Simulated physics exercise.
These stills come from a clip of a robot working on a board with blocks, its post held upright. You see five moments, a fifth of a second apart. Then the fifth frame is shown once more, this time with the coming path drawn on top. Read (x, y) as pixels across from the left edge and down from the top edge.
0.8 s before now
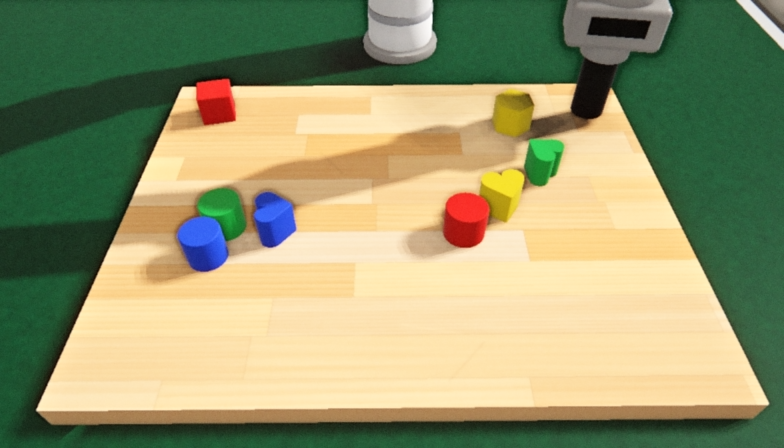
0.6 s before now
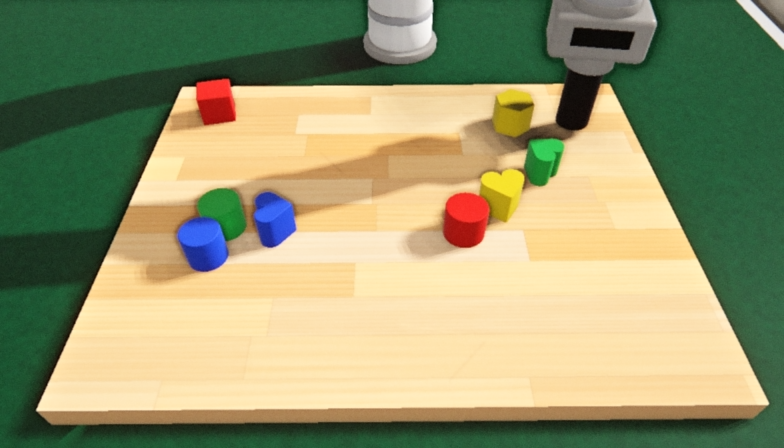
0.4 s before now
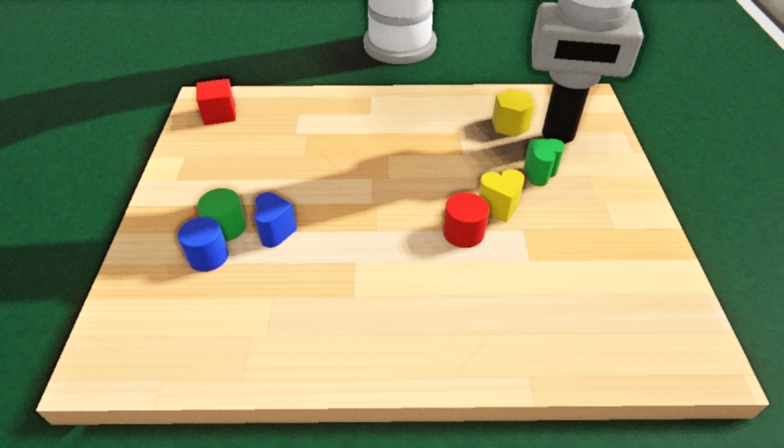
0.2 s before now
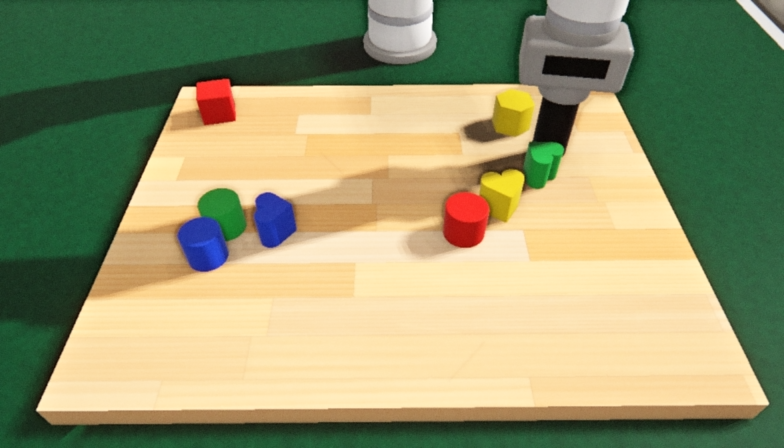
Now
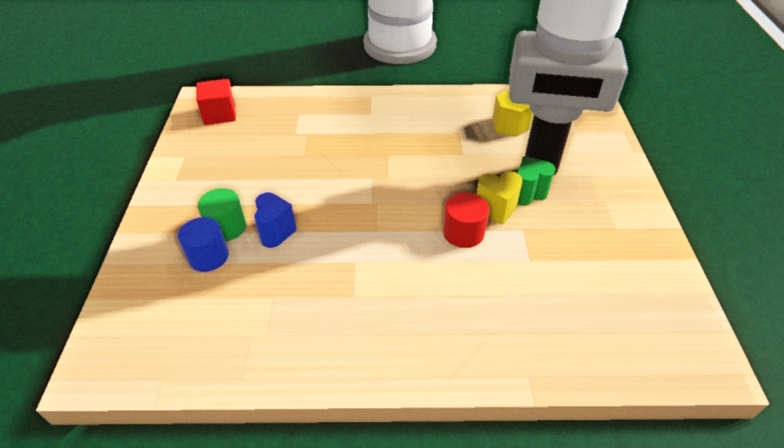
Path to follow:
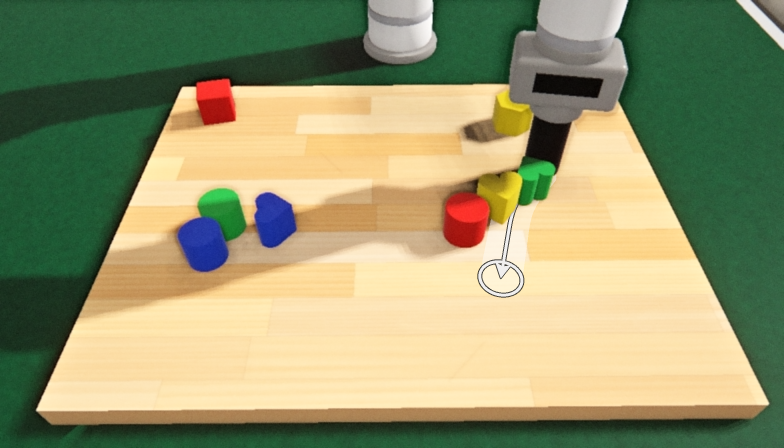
A robot's black post, under a grey head, moves down and slightly left from the board's upper right corner, reaches the green heart-shaped block and nudges it toward the yellow heart, which shifts slightly. The light wooden board lies on a green surface, seen from above by a still camera. Red, yellow and green blocks sit at right, blue and green at left, and a red cube at upper left.
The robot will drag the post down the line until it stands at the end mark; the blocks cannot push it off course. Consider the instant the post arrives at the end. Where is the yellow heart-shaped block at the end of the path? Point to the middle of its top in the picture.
It will likely be found at (470, 237).
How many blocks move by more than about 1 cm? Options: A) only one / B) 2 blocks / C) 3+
The correct letter is C.
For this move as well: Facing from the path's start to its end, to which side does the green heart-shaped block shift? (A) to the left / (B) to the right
The correct letter is A.
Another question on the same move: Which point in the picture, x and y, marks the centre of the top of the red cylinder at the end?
That would be at about pixel (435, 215).
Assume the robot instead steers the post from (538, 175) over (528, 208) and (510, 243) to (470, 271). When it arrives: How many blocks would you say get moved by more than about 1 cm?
Three or more blocks.
Drawn move, from (538, 175) over (517, 202) and (508, 237) to (501, 278).
What follows on the original path. One third of the way, post (519, 195); red cylinder (457, 209); yellow heart-shaped block (494, 195), turned 55° clockwise; green heart-shaped block (533, 200), turned 25° anticlockwise.
Two thirds of the way, post (509, 230); red cylinder (438, 215); yellow heart-shaped block (481, 219), turned 80° clockwise; green heart-shaped block (547, 228), turned 80° anticlockwise.
At the end, post (502, 271); red cylinder (435, 215); yellow heart-shaped block (470, 237), turned 120° clockwise; yellow hexagon still; green heart-shaped block (550, 232), turned 95° anticlockwise.
